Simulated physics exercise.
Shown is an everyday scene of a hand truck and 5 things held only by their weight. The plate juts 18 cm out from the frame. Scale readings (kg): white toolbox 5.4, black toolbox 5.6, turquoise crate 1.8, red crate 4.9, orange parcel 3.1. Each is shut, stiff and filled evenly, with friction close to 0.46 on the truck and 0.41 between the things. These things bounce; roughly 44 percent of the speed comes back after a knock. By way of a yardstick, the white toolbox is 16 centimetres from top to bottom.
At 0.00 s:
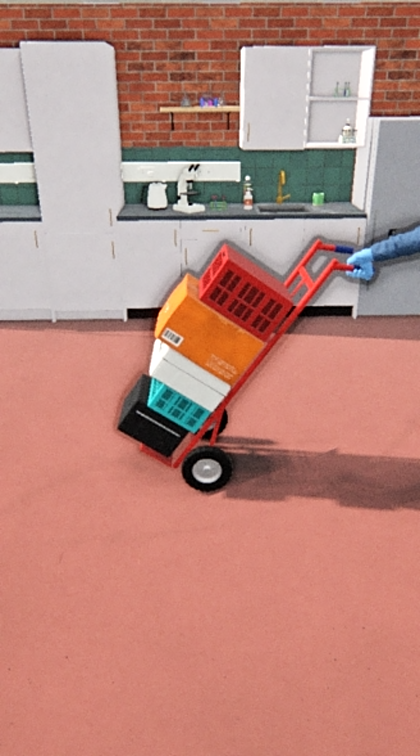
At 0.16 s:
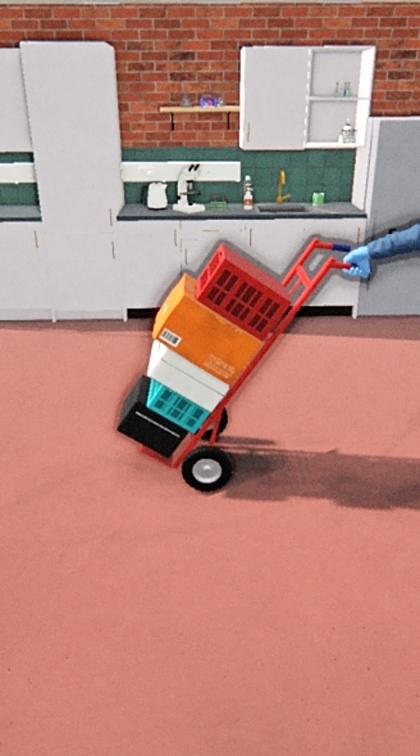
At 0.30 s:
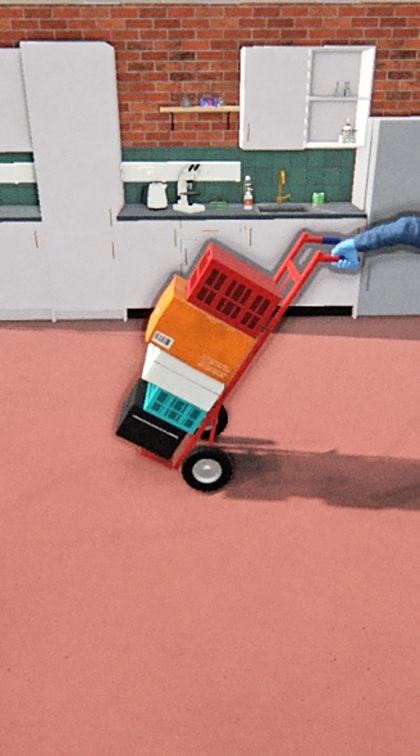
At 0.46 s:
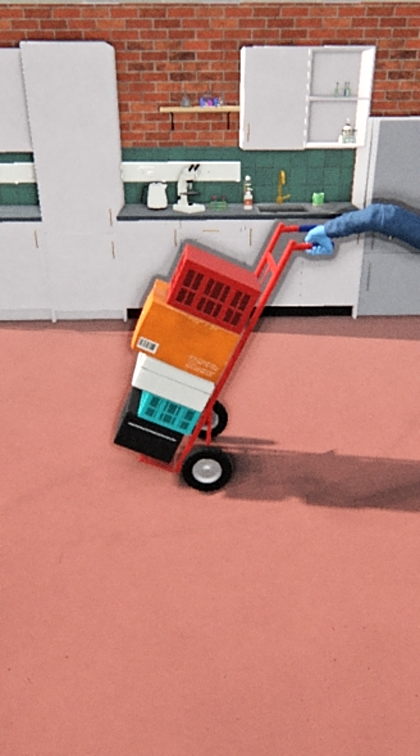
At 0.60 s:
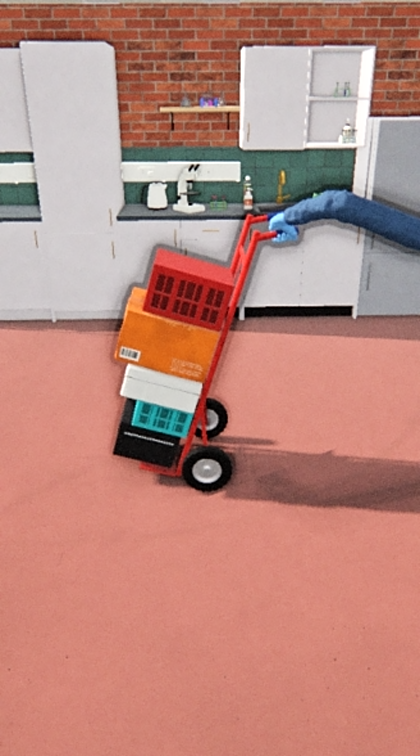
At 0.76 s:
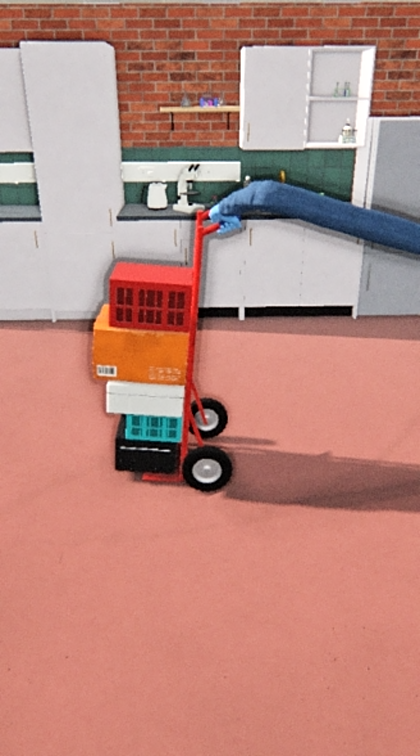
At the start, a gloved hand holds a red hand truck leaning back to the right, stacked with a black toolbox, turquoise crate, white toolbox, orange parcel and red crate. The arm pushes the handle leftward, slowly and then faster, swinging the stack up until it is nearly upright.
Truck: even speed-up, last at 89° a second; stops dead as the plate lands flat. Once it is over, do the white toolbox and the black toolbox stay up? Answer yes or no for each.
White toolbox: No, black toolbox: Yes.
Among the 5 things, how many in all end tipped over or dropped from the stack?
The number is 4.
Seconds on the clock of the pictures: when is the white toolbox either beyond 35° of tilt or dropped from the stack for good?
That comes at close to 1.2 seconds.
By 1.16 s, truck upright; red crate now dropped from the stack; white toolbox rocked 32° off its seat near (109, 388); black toolbox rocked 5° off its seat near (147, 445).
By 1.56 s, truck upright; white toolbox and orange parcel now dropped from the stack; black toolbox rocked 5° off its seat near (147, 445); turquoise crate on its side.
When it is over (3.1 s), dropped from the stack and tipped over, white toolbox, turquoise crate, red crate and orange parcel; black toolbox within 10 cm of the start. End places, in pixels of the last picture, white toolbox near (46, 435), black toolbox near (152, 445).
